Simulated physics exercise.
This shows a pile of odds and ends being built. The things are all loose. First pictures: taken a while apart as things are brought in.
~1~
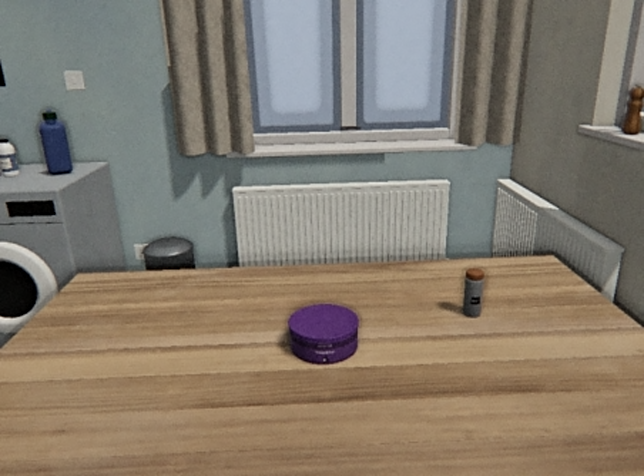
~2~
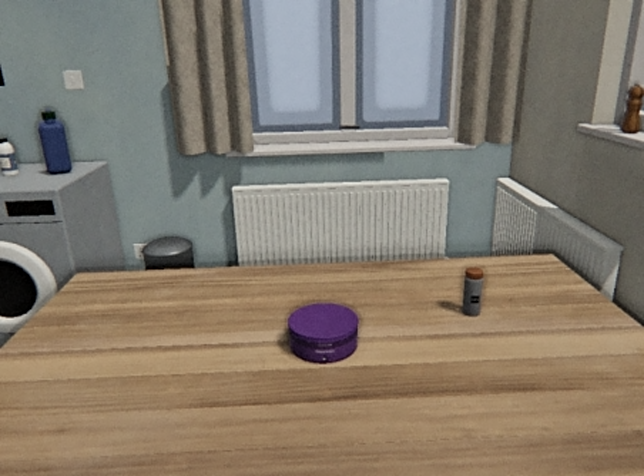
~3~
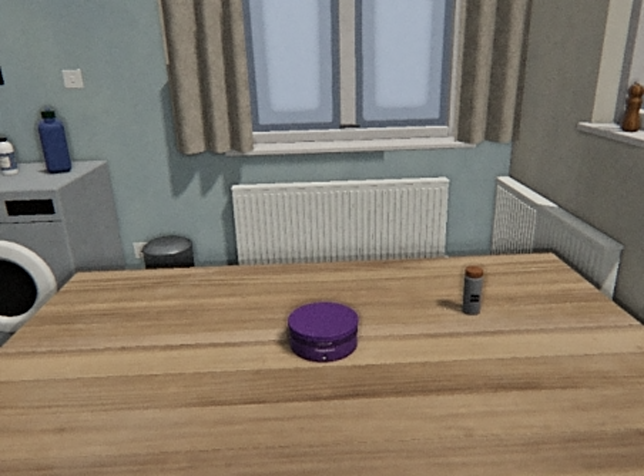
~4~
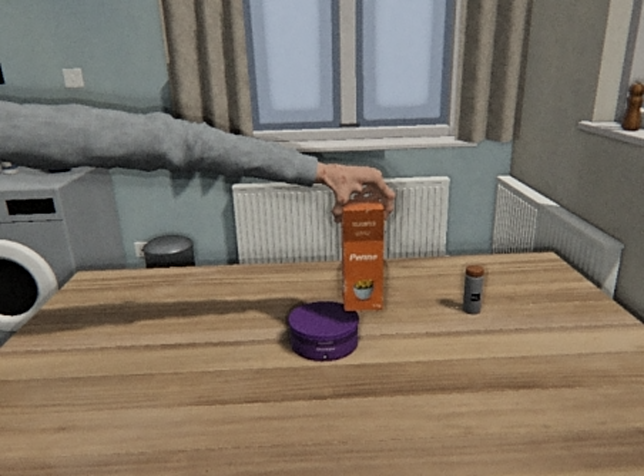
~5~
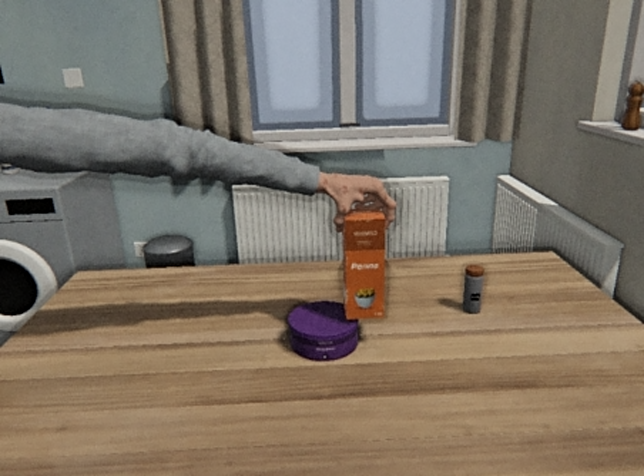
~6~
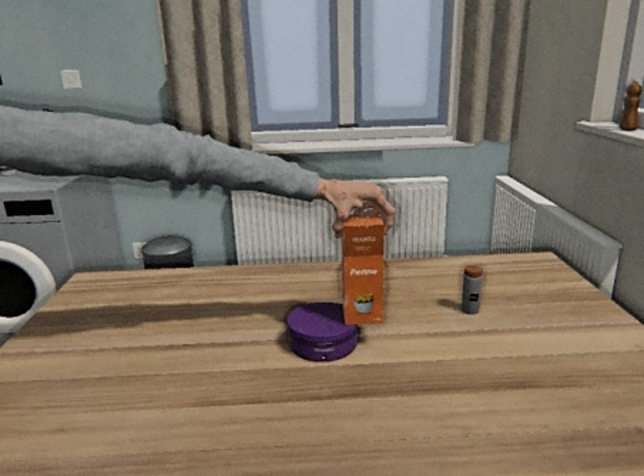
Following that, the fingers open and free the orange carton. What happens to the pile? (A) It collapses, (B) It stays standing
It collapses.
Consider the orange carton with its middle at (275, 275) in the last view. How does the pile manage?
Next, the heap comes down.
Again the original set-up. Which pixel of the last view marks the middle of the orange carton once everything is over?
Roughly at pixel (424, 323).
Then, 0.40 s after the last picture, orange carton tipped 29° from how it was near (387, 276).
Then, 0.50 s after the last picture, orange carton now fallen.
Then, 0.60 s after the last picture, things are still on the move.
Then, 1.50 s after the last picture, nothing new.
At rest, fallen, orange carton; the other 2 in place. Seen from the same camera at the end, orange carton near (424, 323). The pile gives way.
